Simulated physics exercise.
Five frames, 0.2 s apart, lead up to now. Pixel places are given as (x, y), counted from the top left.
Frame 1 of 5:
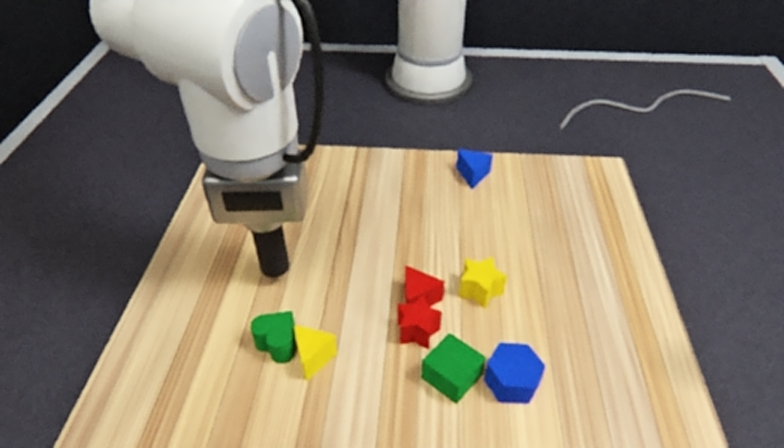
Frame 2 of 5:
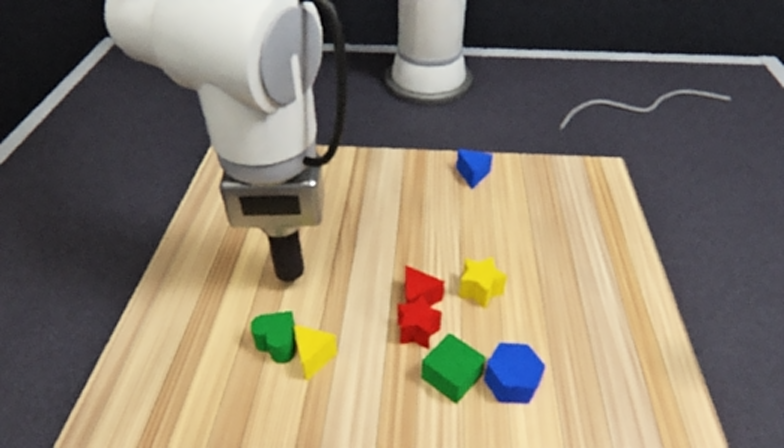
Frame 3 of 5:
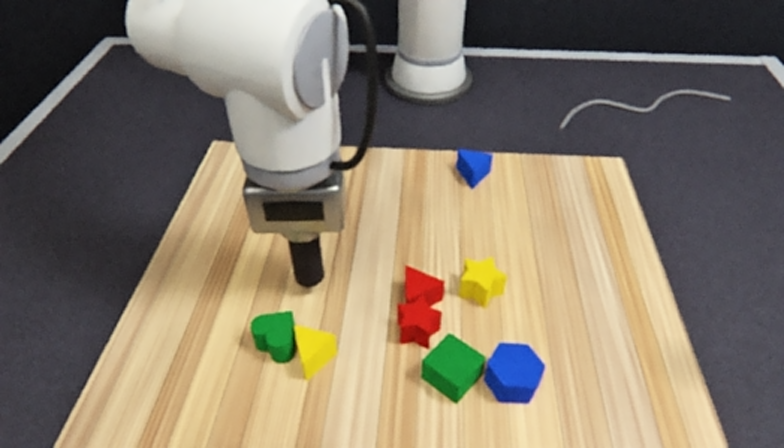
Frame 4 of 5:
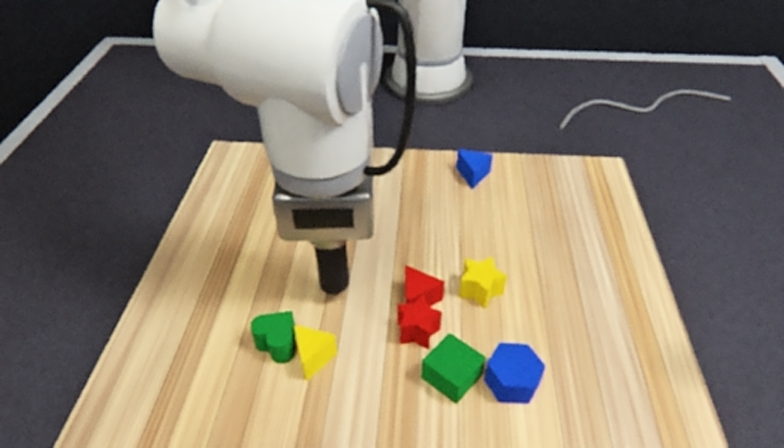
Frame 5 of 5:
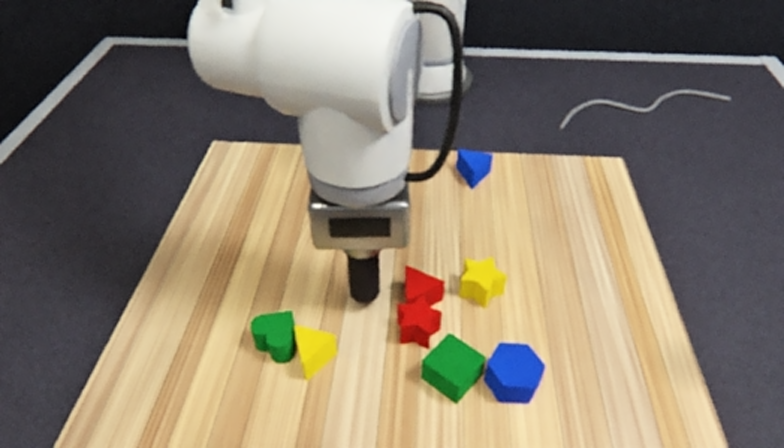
A white robot arm with a black stick pointing down hangs over a light wooden board on a dark floor, seen from above and in front by a still camera. A green heart and yellow triangle sit at left, red, yellow, green and blue blocks near the centre, and a blue one at the back. The arm glides steadily right and slightly nearer, bringing the stick close beside the red blocks, which stay still.
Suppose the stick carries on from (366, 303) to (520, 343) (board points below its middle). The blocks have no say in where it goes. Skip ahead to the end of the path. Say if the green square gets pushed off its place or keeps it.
That block will leave its spot.
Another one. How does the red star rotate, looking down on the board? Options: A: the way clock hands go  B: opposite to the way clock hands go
(A)
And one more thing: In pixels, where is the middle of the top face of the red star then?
It sits at (456, 331).
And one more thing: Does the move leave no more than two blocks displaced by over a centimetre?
I believe not.
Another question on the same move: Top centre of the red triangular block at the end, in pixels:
The spot you're after is about (448, 280) in the image.
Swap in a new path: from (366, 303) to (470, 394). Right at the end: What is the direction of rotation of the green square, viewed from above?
Answer: With the clock.
The first path, step by step. One third of the way, stick (416, 305); red star (427, 321); red triangular block (438, 282), turned 40° anticlockwise.
Two thirds of the way, stick (469, 317); red star (454, 331), turned 60° clockwise; red triangular block (448, 280), turned 70° anticlockwise; green square (459, 373), turned 20° clockwise.
At the end, stick (523, 333); red star (456, 331), turned 65° clockwise; red triangular block (448, 280), turned 70° anticlockwise; green square (459, 373), turned 15° clockwise; blue hexagonal block still.
